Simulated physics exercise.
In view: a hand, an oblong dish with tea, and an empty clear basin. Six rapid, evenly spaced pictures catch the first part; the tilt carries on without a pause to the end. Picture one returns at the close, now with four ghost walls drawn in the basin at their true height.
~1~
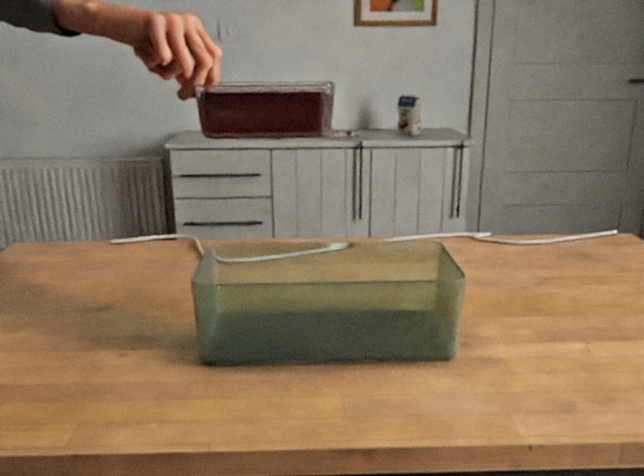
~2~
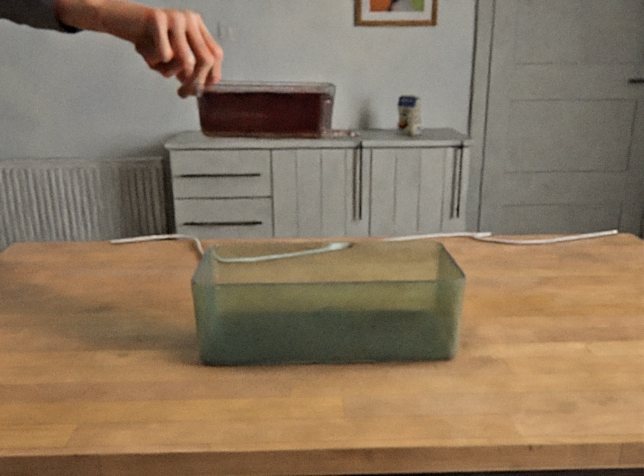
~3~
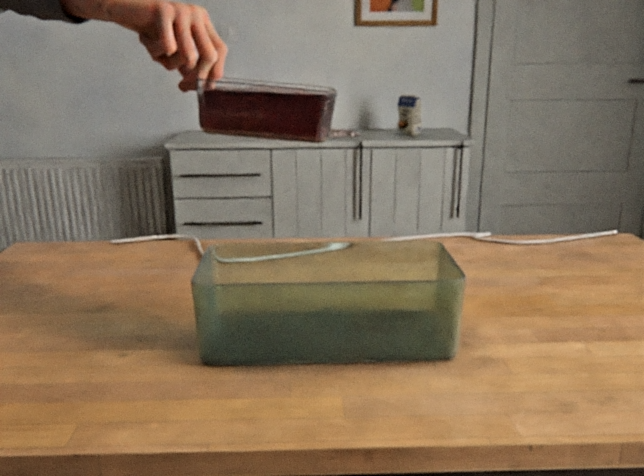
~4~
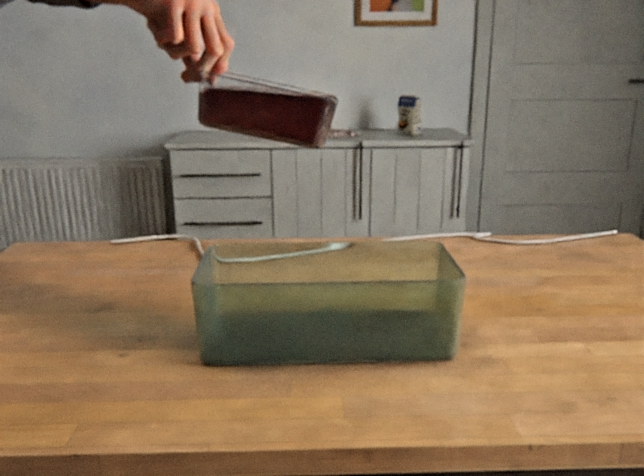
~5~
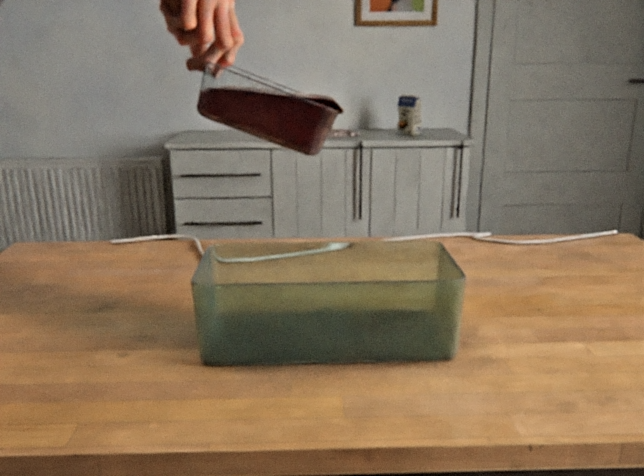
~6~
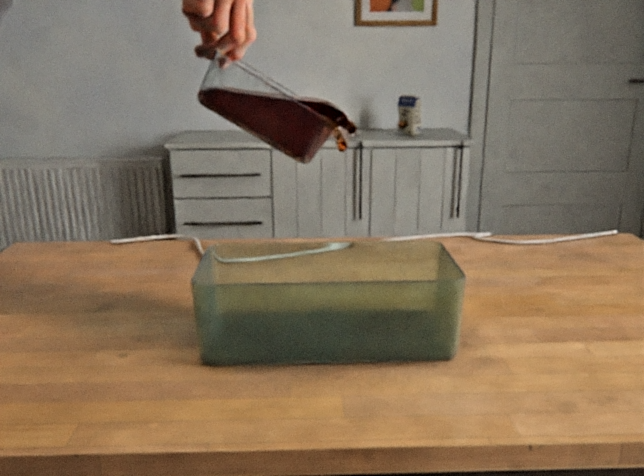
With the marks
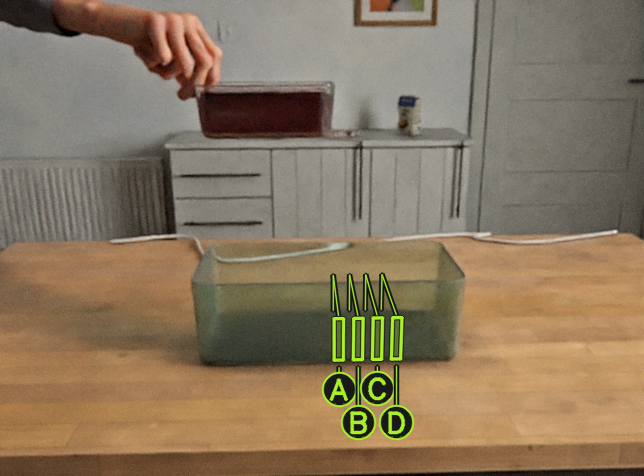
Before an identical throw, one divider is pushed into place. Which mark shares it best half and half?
Use place D.
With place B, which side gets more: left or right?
The right side.
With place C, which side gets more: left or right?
The right one.
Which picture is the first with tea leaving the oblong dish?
In picture 5.
In lime, A at (339, 367); B at (358, 366); C at (377, 366); D at (396, 366).
Choosing A, about 12 % ends left of the wall and 83 % right of it; 5 % is lost outside.
Choosing B, about 18 % ends left of the wall and 76 % right of it; 6 % is lost outside.
Choosing C, about 28 % ends left of the wall and 66 % right of it; 6 % is lost outside.
Choosing D, about 47 % ends left of the wall and 49 % right of it; 5 % is lost outside.
